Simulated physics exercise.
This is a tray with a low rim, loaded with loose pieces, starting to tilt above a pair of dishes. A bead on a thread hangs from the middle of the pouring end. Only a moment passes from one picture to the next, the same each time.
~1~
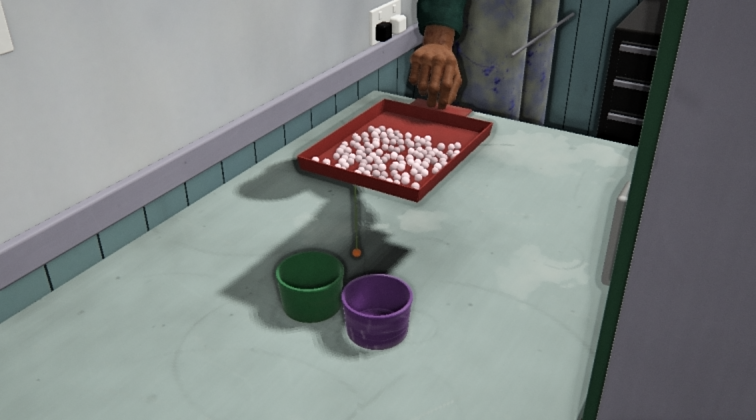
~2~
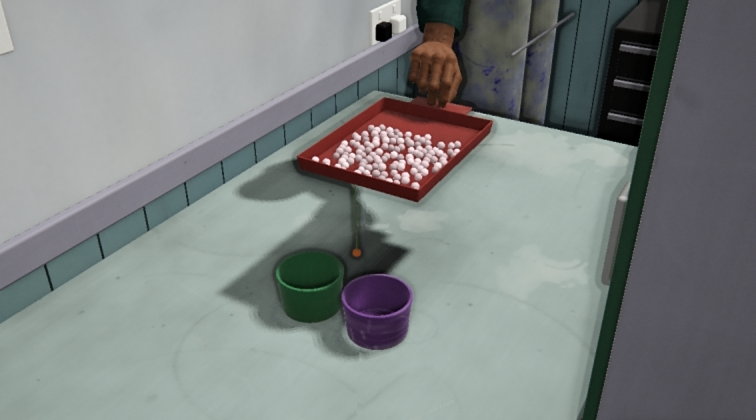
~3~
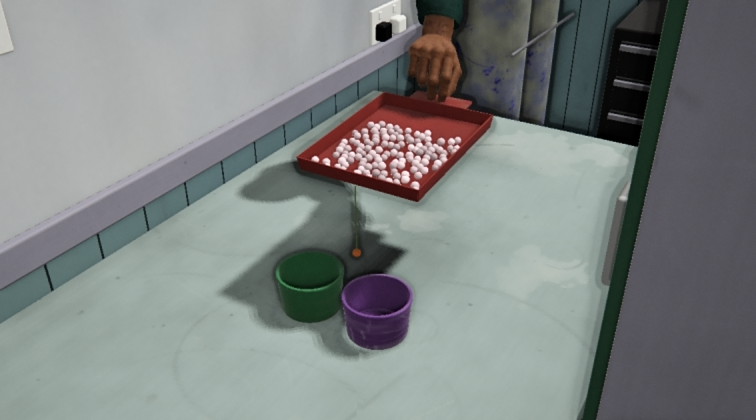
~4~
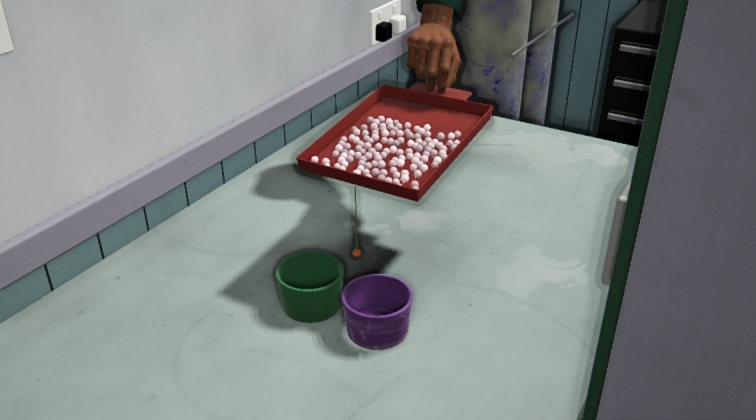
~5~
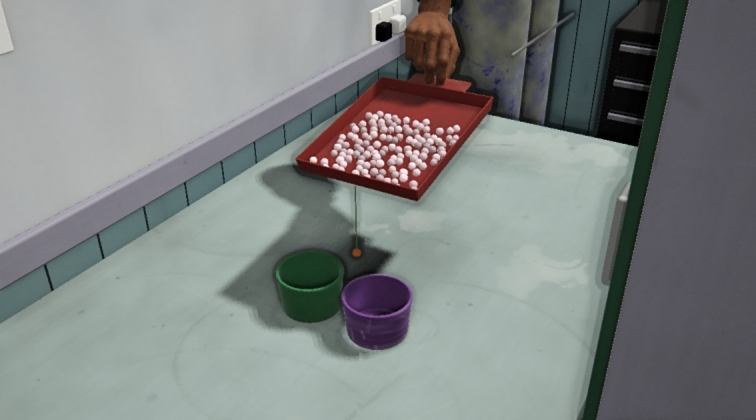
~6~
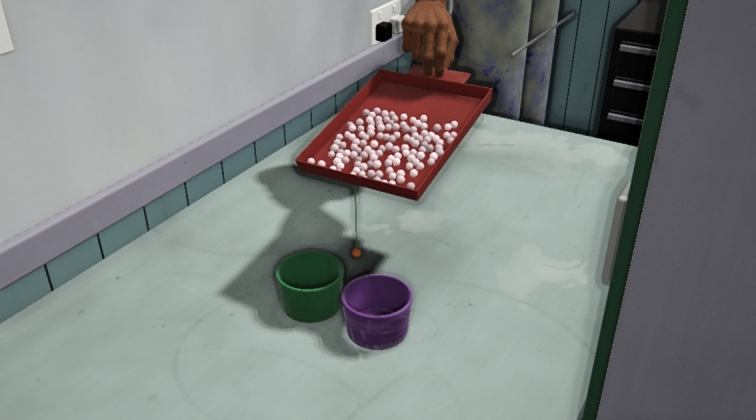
The clip opens on a hand holding a red tray of small white balls above a pale table, with a green dish and a purple dish nearby. The hand gradually raises the tray's far end, tilting it slightly toward the dishes, while the balls shift a little within it.
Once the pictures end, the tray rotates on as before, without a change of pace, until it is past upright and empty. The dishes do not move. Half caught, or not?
They take more than half between them.
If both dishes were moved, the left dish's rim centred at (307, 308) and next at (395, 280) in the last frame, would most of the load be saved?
One: Under half. Two: The smaller part.
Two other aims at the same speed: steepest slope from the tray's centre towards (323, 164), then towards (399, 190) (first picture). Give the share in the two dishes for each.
First some 10, then 40 per cent.
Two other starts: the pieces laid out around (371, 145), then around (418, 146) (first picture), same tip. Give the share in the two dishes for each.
In turn 60 and 70 in a hundred.
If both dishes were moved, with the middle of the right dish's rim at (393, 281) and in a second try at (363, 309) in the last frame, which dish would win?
At the first place the left-hand dish, at the second the left dish.
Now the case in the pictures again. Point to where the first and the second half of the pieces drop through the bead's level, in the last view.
Early half (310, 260), late half (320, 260).
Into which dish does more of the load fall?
It is the left one.
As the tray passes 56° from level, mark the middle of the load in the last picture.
Roughly at (358, 156).
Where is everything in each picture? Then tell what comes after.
In the first frame, corners of the pouring end at (300, 156) and (418, 188), level; middle of the load at (387, 157), sugar pearls; left dish at (292, 301); right dish at (360, 328); bead on its thread at (357, 253).
In the second frame, corners of the pouring end at (300, 156) and (418, 188), level; middle of the load at (387, 156).
In the third frame, corners of the pouring end at (300, 156) and (417, 188), tipped barely, level across its low end; middle of the load at (387, 154).
In the fourth frame, corners of the pouring end at (299, 157) and (417, 188), tipped a little, level across its low end; middle of the load at (386, 152).
In the fifth frame, corners of the pouring end at (299, 158) and (416, 189), tipped a little, level across its low end; middle of the load at (385, 150).
In the sixth frame, corners of the pouring end at (298, 159) and (416, 189), tipped a little, level across its low end; middle of the load at (389, 146), nearly all on the move; left dish at (292, 301); right dish at (360, 328).
Soon, tray tipped steeply; all on the tray.
A while on, tray tipped right over; about a third on the tray; a small part in the right dish; about a quarter in the left dish; a small part outside both; about a third in the air.
Towards the end, tray tipped past a quarter turn; about a quarter in the right dish; about two thirds in the left dish; about a quarter outside both.
Finally, tray tipped past a quarter turn; about a quarter in the right dish; about two thirds in the left dish; about a quarter outside both.
